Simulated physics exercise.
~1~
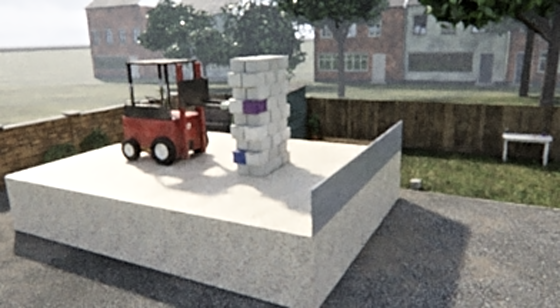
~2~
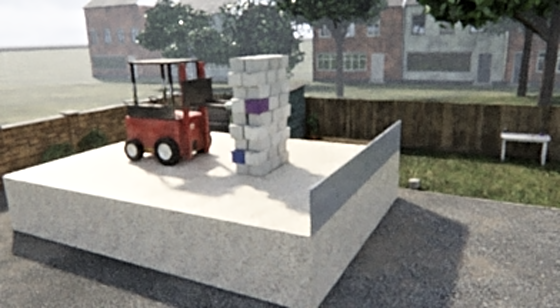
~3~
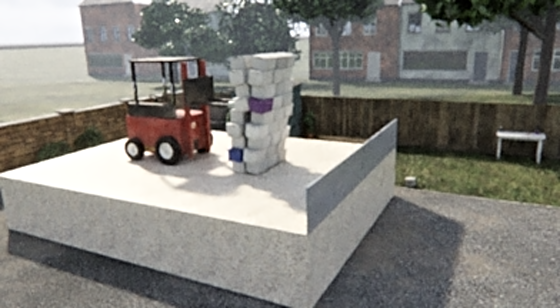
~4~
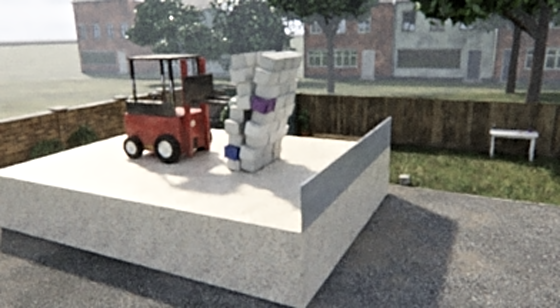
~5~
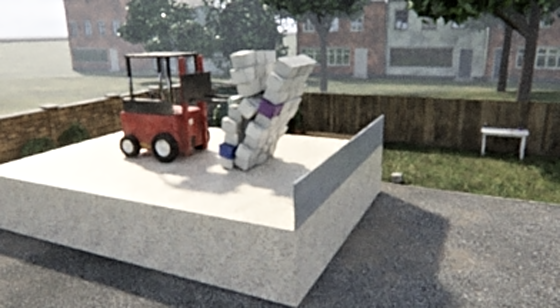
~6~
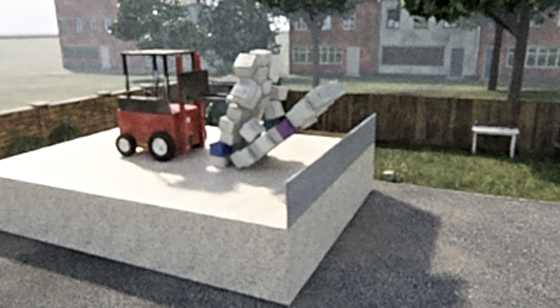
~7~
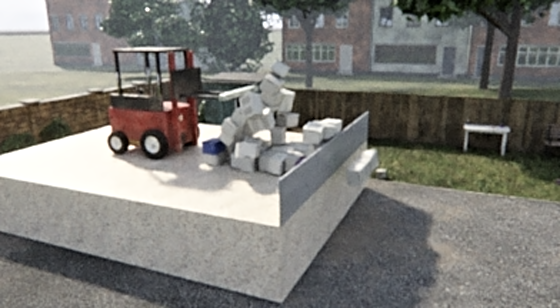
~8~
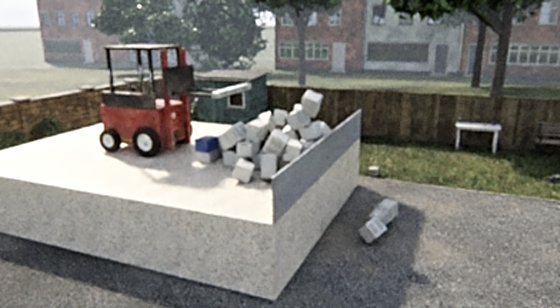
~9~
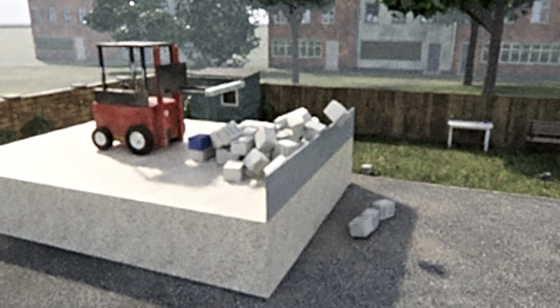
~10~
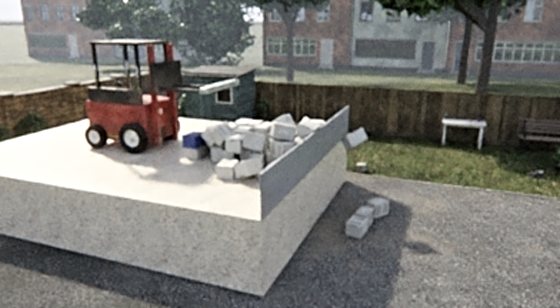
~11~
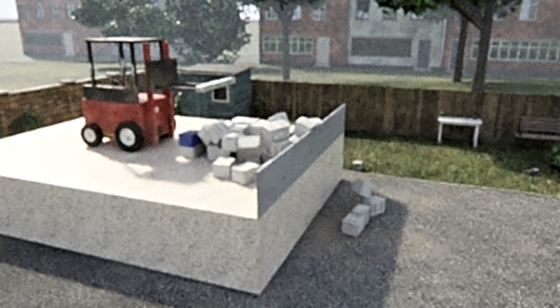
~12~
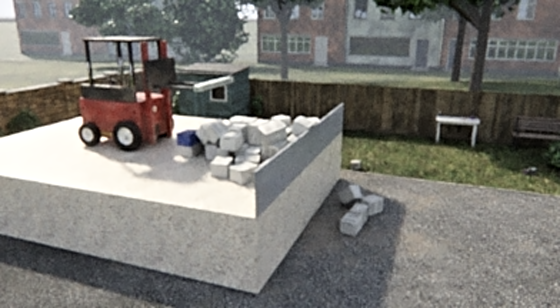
Red forklift pushing over a tall stack of pale blocks, which collapses against a low board, a few tumbling to the ground.
